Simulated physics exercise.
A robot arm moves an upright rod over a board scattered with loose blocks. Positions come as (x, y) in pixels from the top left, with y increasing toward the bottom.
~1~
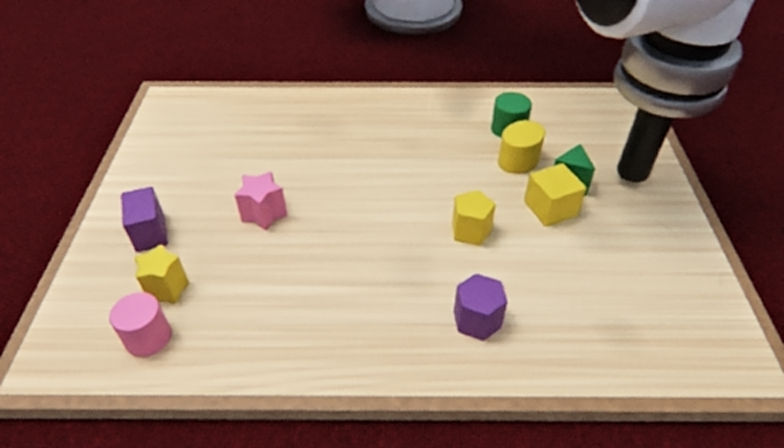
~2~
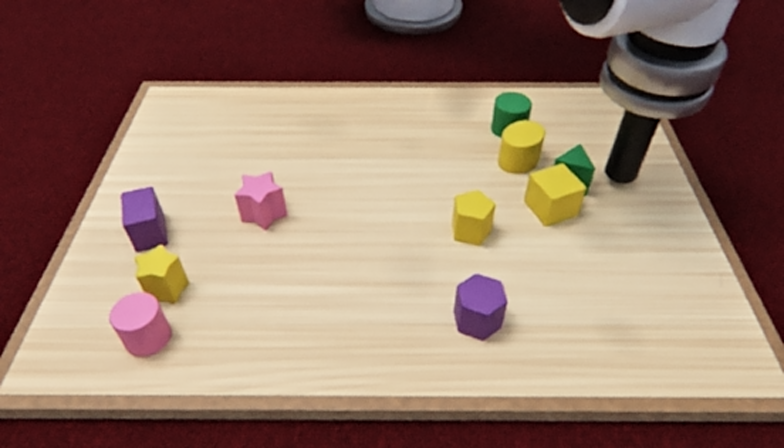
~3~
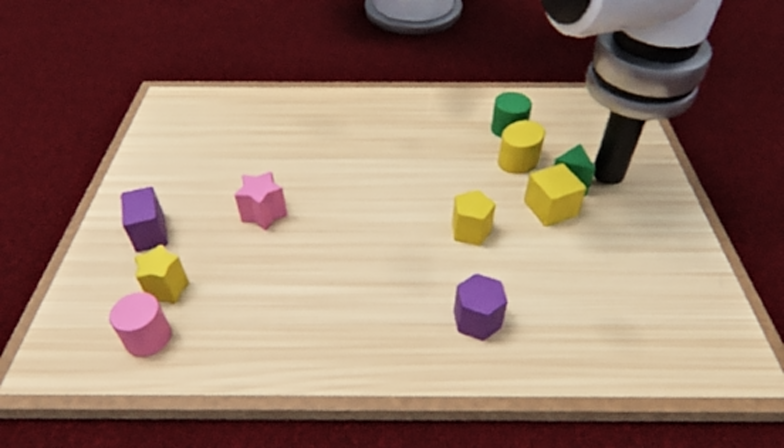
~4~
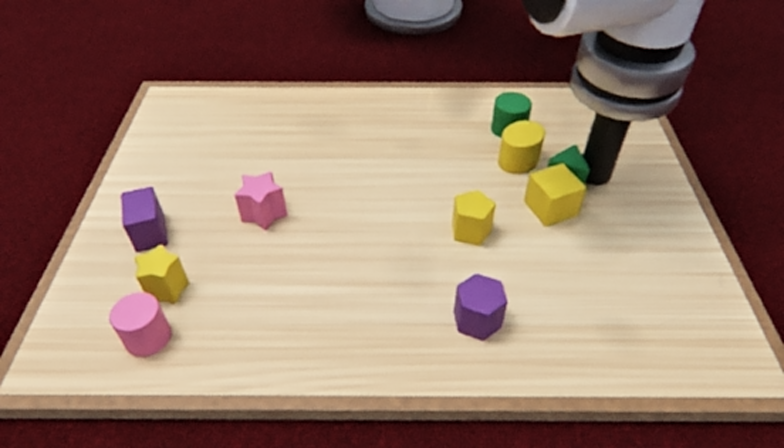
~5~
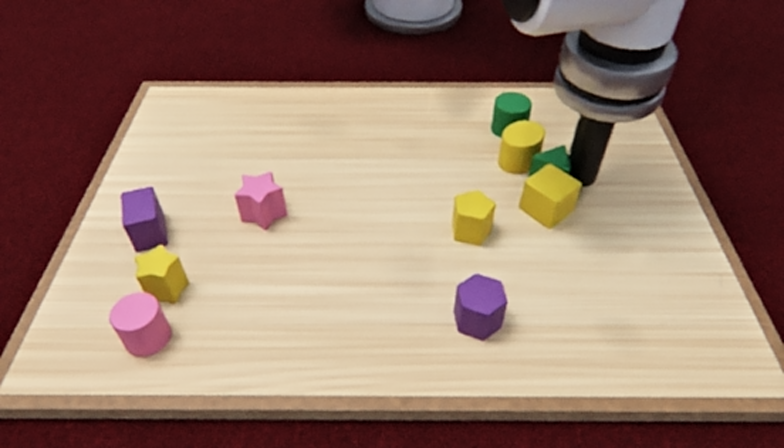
On a wooden board, a robot arm's black rod moves left and pushes the green triangle.
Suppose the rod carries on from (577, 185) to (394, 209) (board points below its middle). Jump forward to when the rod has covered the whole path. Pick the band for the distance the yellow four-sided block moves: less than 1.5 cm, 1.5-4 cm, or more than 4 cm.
It goes a little way, 1.5 to 4 cm.
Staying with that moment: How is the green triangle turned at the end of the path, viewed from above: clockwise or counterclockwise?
Answer: Clockwise.
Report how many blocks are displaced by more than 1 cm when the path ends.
Put simply, two blocks are moved more than 1 cm.
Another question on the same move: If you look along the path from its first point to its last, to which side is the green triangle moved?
Measured against the direction from start to end, the green triangle shifts toward the right-hand side.
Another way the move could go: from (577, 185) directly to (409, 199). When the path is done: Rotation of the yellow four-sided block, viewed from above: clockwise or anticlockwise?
Against the clock.
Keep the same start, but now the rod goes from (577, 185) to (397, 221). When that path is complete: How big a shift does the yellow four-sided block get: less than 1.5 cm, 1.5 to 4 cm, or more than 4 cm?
Once the path ends, it will sit 1.5 to 4 cm from where it is now.
What follows on the original path. One third of the way, rod (518, 185); yellow four-sided block (538, 191), turned 50° anticlockwise; green triangle (495, 156), turned 35° clockwise.
Two thirds of the way, rod (457, 193); yellow four-sided block (538, 192), turned 55° anticlockwise; green triangle (472, 151), turned 70° clockwise.
At the end, rod (394, 201); yellow five-sided block not moved; yellow four-sided block (538, 192), turned 55° anticlockwise; green triangle (472, 151), turned 70° clockwise.
